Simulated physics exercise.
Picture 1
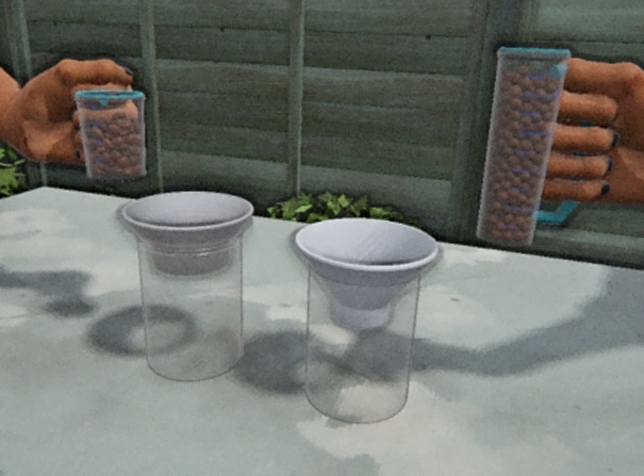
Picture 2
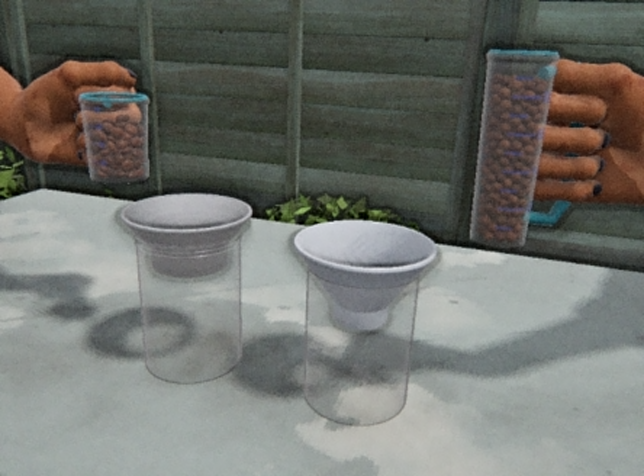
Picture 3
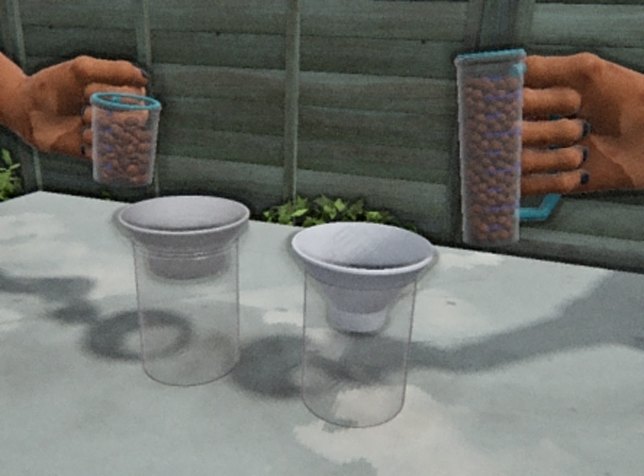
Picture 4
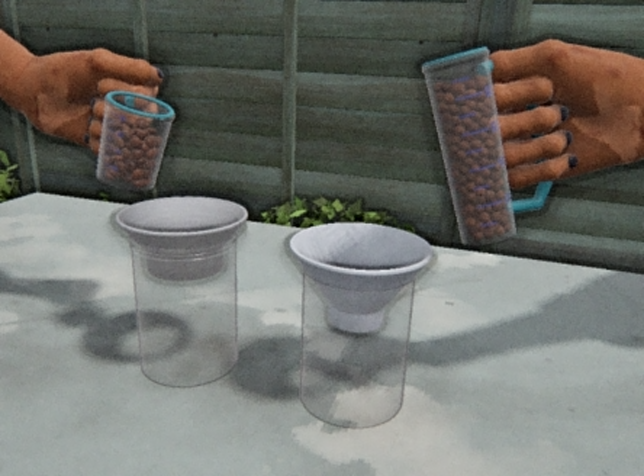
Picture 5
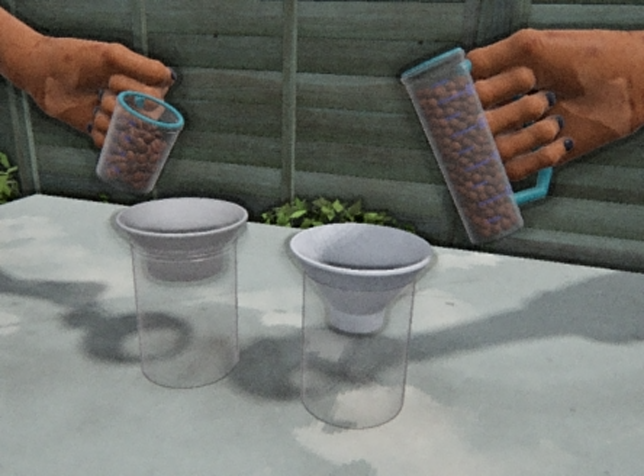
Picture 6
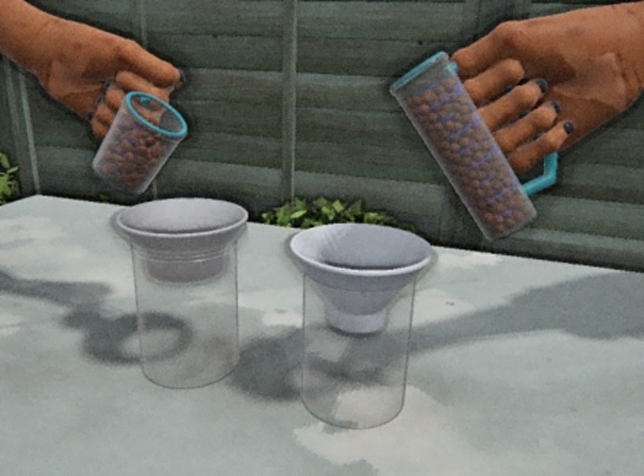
On a garden table, two funnel-topped jars standing empty as hands on either side gradually tilt clear cups of small brown pieces inward.
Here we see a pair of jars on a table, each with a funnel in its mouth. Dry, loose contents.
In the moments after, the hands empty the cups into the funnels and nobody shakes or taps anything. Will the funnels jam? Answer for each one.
Left funnel: No, it flows; right: No, it flows.
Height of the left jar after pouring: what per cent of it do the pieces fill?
Estimate: About 15 per cent.
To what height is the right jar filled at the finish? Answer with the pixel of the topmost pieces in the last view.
The topmost pieces end close to (384, 375).
Then, 0.59 s on from there, left, the whole lot still in the cup; right, the whole lot still in the cup.
Then, 1.10 s on from there, left, all but a few still in the cup, only a few down in the jar; right, all but a few still in the cup, only a few in or over the funnel, only a few down in the jar.
Then, 1.54 s on from there, left, near a quarter still in the cup, near a quarter in or over the funnel, near half down in the jar; right, near a quarter still in the cup, near a third in or over the funnel, near a third down in the jar.
In the end, left, the whole lot down in the jar; right, the whole lot down in the jar.
